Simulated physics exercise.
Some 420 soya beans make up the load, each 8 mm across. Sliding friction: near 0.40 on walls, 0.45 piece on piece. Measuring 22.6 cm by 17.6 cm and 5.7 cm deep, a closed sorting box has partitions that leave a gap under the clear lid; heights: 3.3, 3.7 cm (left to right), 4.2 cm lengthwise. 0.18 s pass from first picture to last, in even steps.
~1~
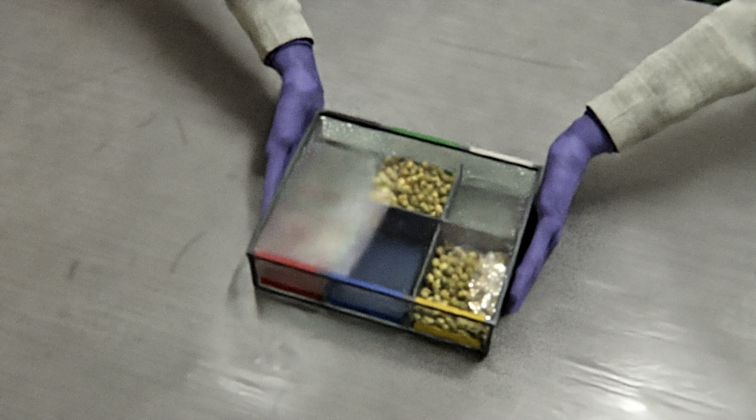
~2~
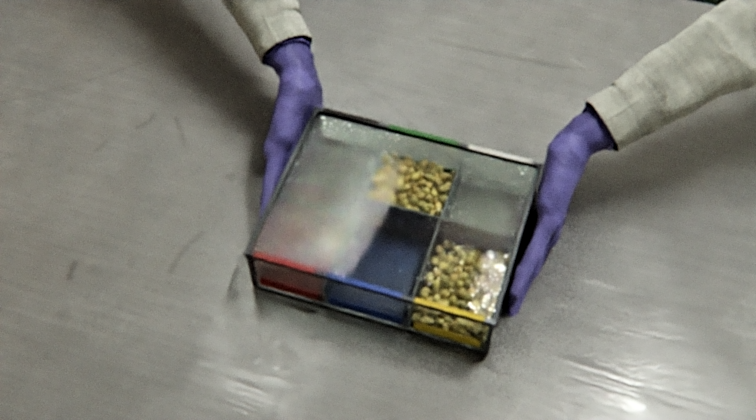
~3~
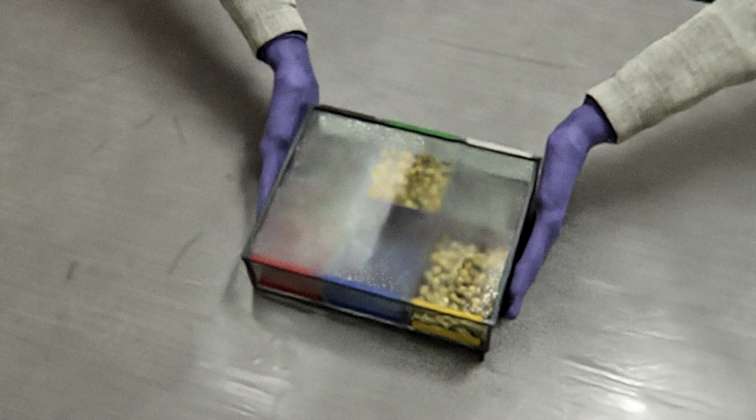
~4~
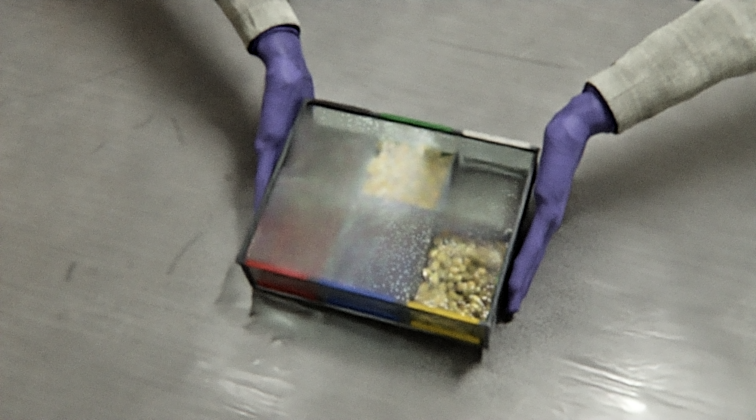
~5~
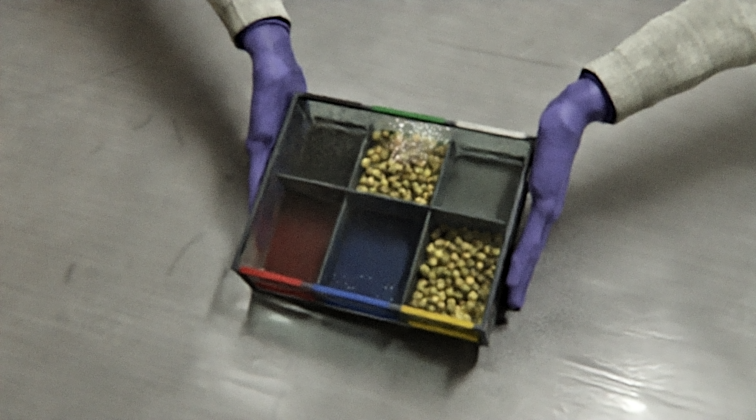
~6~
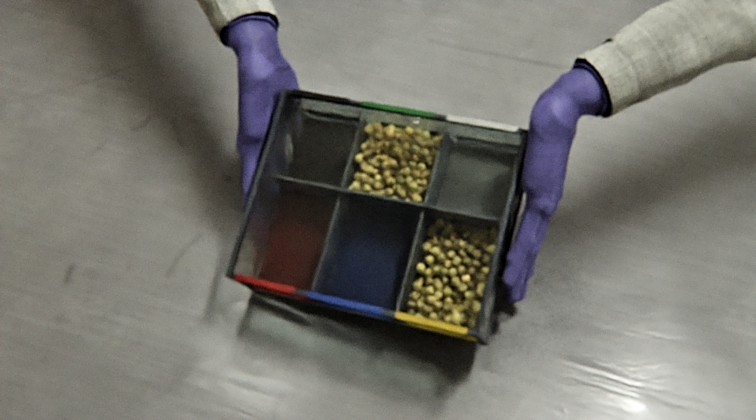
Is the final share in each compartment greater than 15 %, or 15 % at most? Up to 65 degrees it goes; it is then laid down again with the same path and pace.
Red: Stays behind the line; blue: Stays behind the line; green: Crosses the line; yellow: Crosses the line; white: Stays behind the line; black: Stays behind the line.
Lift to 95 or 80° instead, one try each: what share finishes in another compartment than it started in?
30 and 20 %.
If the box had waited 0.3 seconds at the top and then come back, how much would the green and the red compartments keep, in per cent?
In per cent: Green 40, red 5.
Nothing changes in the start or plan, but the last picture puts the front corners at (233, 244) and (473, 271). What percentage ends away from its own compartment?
Something like 25 in a hundred.
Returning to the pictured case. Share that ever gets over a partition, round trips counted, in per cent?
Roughly 15 per cent.
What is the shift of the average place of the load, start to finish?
I'd put it at close to 2.5 cm.
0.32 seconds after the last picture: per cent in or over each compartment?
You'd find red at 0, blue at 5, green at 50, yellow at 40, white at 0 and black at 0 per cent.
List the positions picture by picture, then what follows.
In the first picture, box tilt 0 degrees, front corners at (251, 251) and (492, 321); green 55 %, yellow 45 %.
In the second picture, box tilt 1 degrees, front corners at (250, 252) and (491, 321).
In the third picture, box tilt 4 degrees, front corners at (247, 255) and (490, 321), lowest corner left front.
In the fourth picture, box tilt 10 degrees, front corners at (242, 260) and (486, 323), lowest corner left front.
In the fifth picture, box tilt 17 degrees, front corners at (237, 267) and (481, 326), lowest corner left front.
In the sixth picture, box tilt 24 degrees, front corners at (231, 274) and (475, 332), lowest corner left front; green 55 %, yellow 45 %.
Then, 0.32 s after the last picture, tilt 62 degrees; blue 5 %, green 50 %, yellow 40 %.
Then, 0.53 s after the last picture, tilt 23 degrees; red 5 %, blue 5 %, green 45 %, yellow 40 %, black 5 %.
Then, 0.86 s after the last picture, tilt 0 degrees; red 5 %, blue 5 %, green 45 %, yellow 40 %, black 5 %.
In the end, red 5 %, blue 5 %, green 45 %, yellow 40 %, white 0 %, black 5 %.
